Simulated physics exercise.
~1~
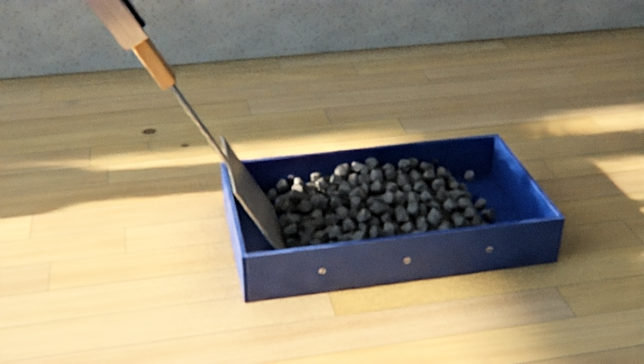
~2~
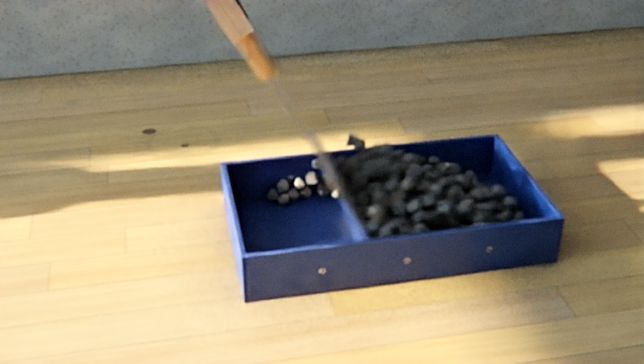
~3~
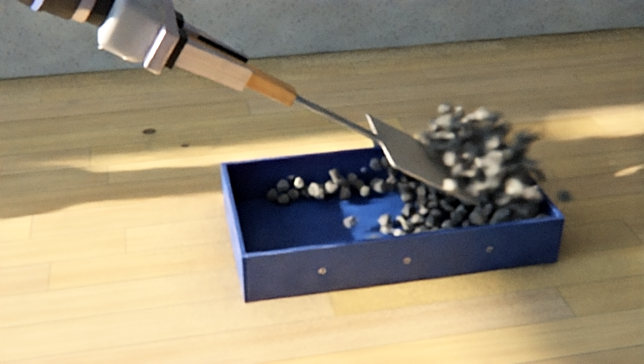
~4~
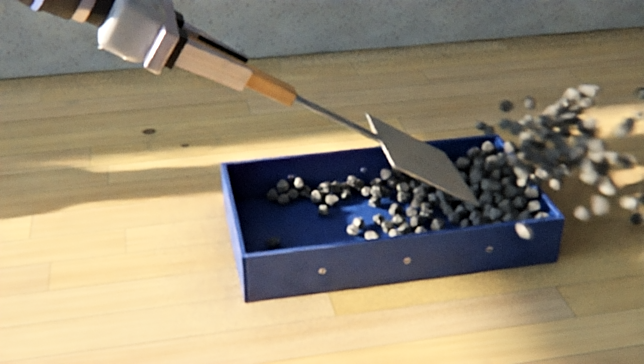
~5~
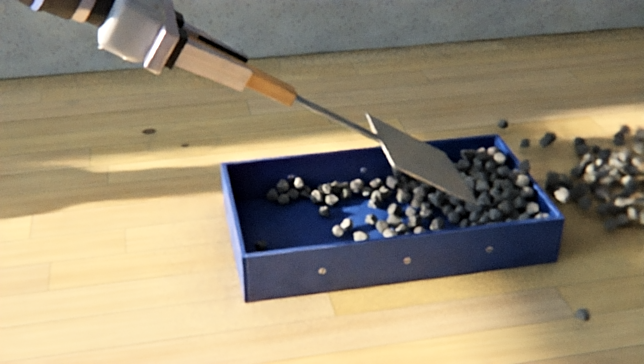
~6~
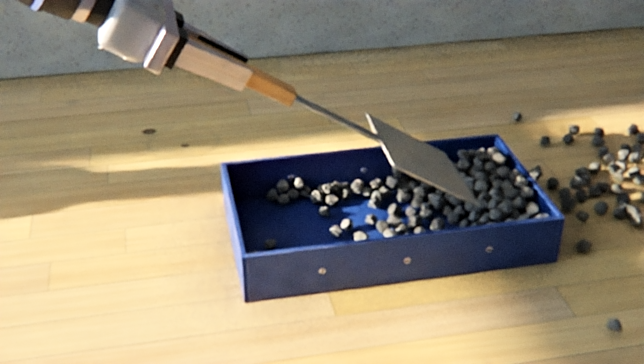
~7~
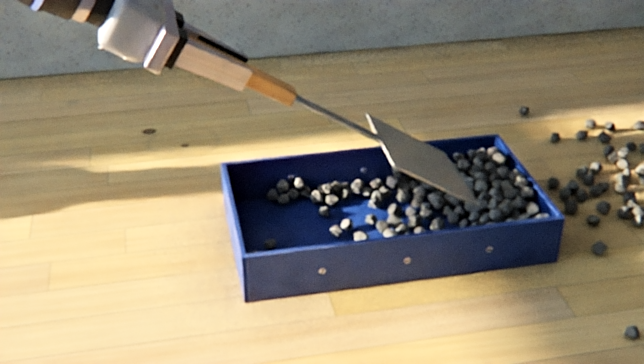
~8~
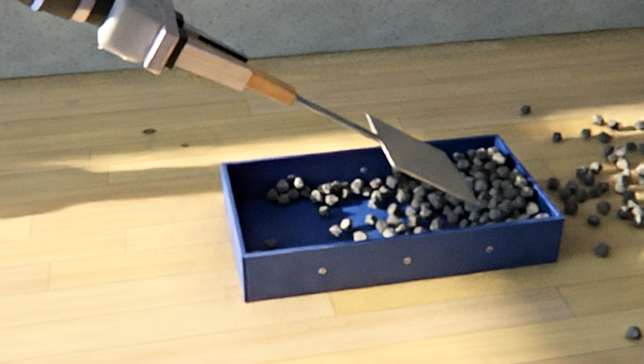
The clip shows a robotic arm sweeping a spatula rightward through dark pebbles in a blue trough, then lifting and tilting it, flinging some over the right side. The spatula stops, and the scattered pebbles settle on the wooden surface while many remain in the trough.
